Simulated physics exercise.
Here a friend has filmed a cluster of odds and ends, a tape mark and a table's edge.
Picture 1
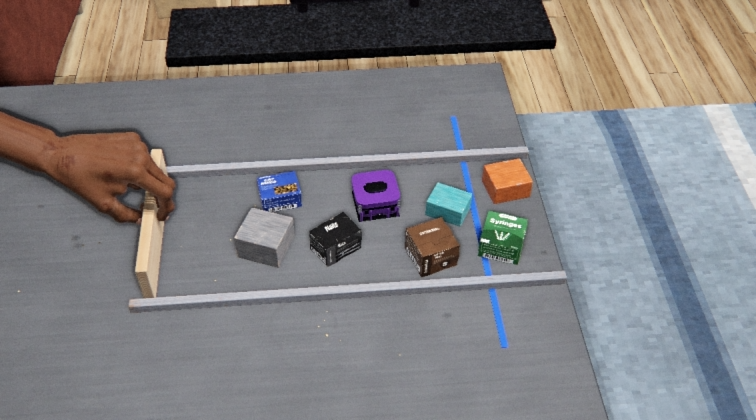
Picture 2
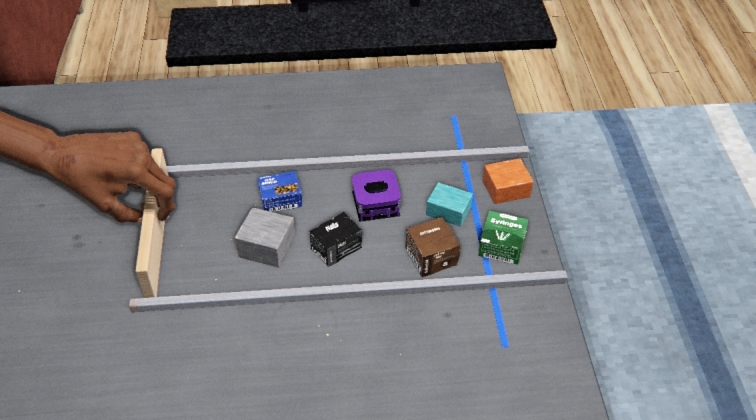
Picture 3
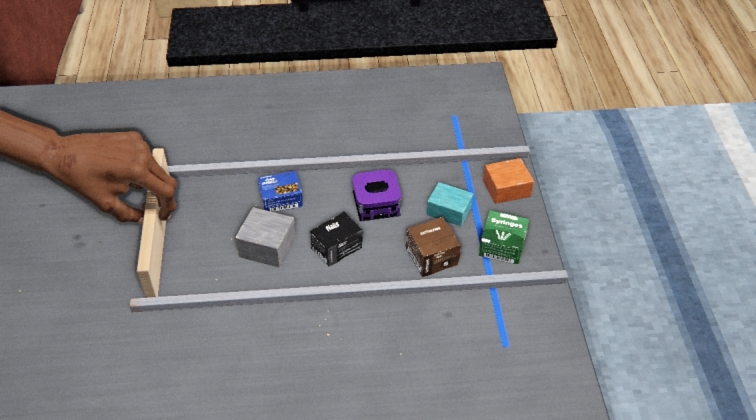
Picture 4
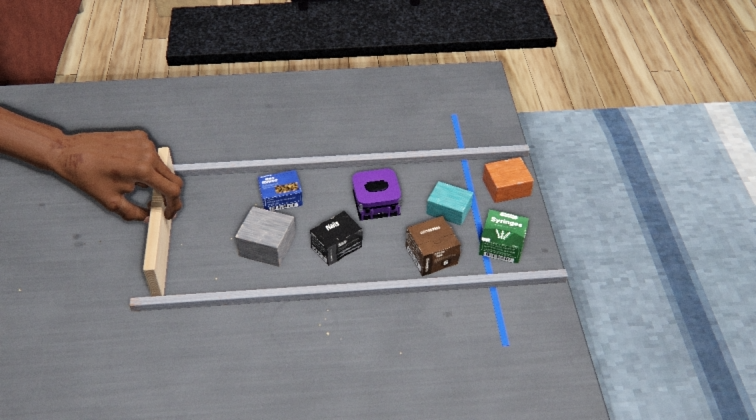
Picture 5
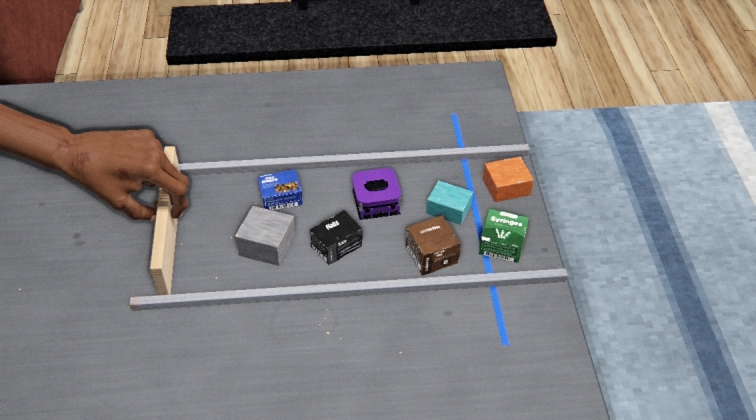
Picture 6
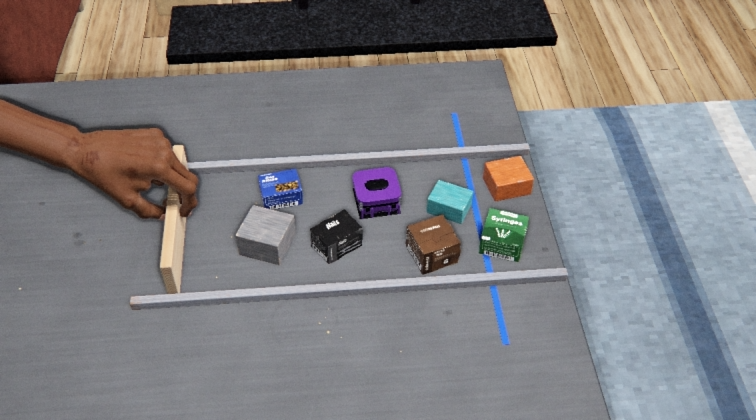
The footage shows a hand at the left sliding a wooden board slightly to the right between two rails on a grey table, while the colourful boxes and blocks near a blue tape line stay still.
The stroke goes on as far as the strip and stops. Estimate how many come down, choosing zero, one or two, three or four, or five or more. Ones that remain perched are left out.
The count that comes down is three or four.
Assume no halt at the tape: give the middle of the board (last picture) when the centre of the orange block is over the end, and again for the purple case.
Near (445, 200) and (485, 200).
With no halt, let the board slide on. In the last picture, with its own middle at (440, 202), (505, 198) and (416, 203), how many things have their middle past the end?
Respectively 1, 6 and 1.
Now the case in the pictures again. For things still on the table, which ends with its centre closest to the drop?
The turquoise block is the one.
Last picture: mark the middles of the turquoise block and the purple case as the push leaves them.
Roughly (545, 210) for the first and roughly (530, 175) for the second.
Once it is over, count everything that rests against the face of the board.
It touches 2.
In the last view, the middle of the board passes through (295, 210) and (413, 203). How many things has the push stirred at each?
Answer - first 3, then 8.
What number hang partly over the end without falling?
The count is 3.
Soon after, none off yet; orange block at rest near (508, 178); green box at rest near (504, 235); turquoise block at rest near (450, 202).
Then, none off yet; orange block at rest near (508, 178); green box moving near (512, 235); turquoise block moved a little near (464, 202).
Further on, one off so far; orange block moved about its own width near (533, 175); green box falling near (578, 300); turquoise block moved well along near (528, 209).
At rest, the number that fall off is three or four; fallen, brown box, green box and orange block.
